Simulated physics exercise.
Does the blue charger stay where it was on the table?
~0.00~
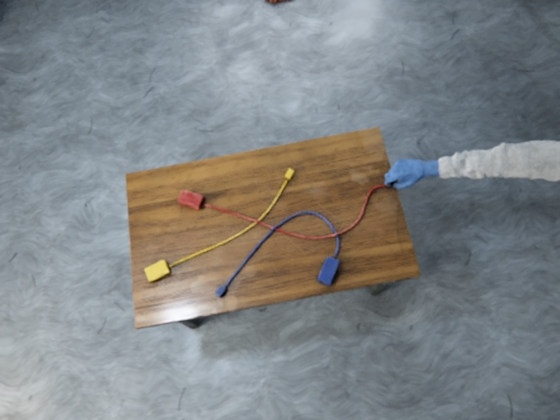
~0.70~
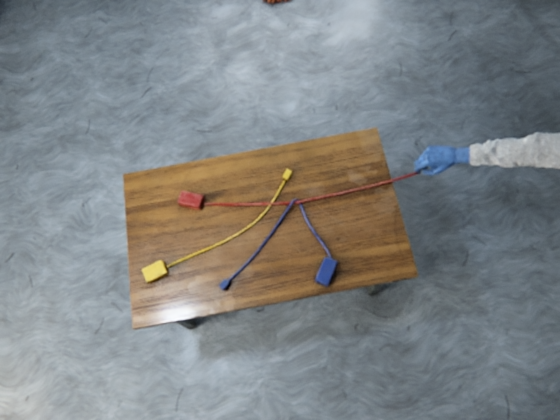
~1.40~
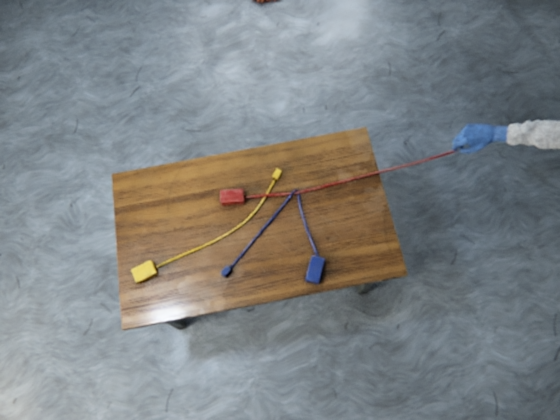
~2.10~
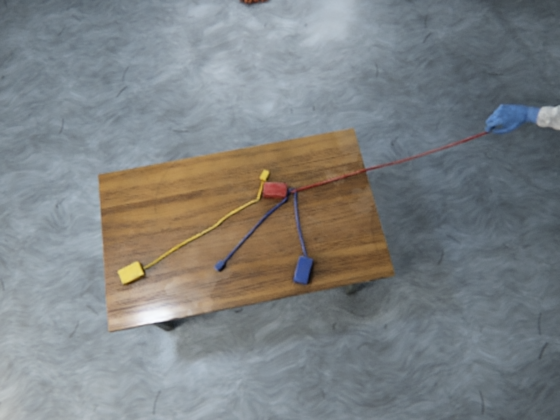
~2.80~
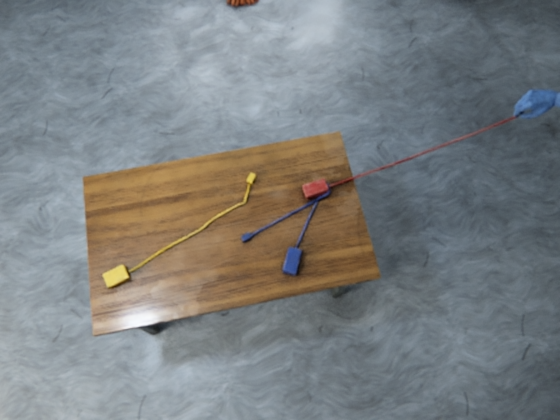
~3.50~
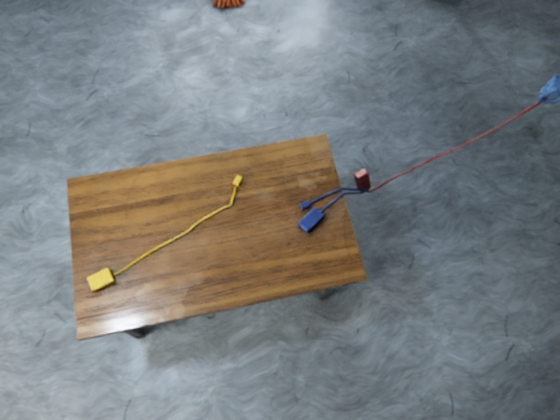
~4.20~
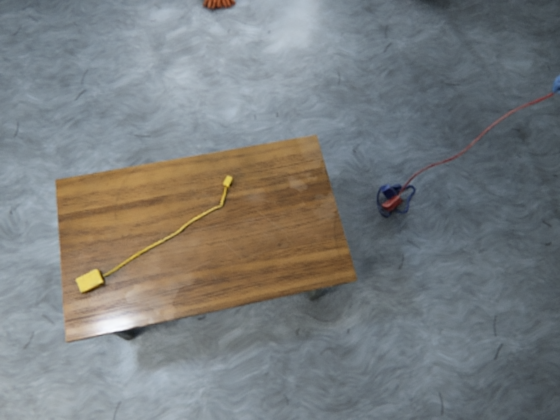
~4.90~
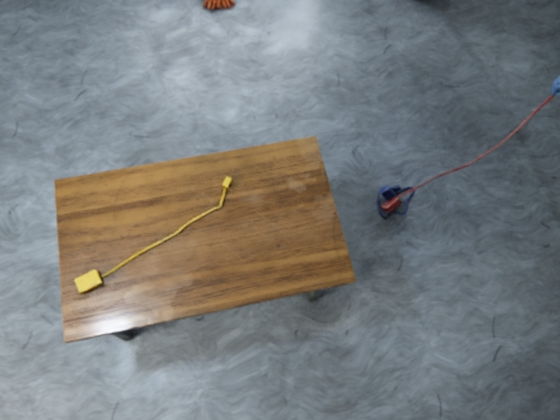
No, the blue charger gets dragged along with the red cable and ends up off the right side of the table.
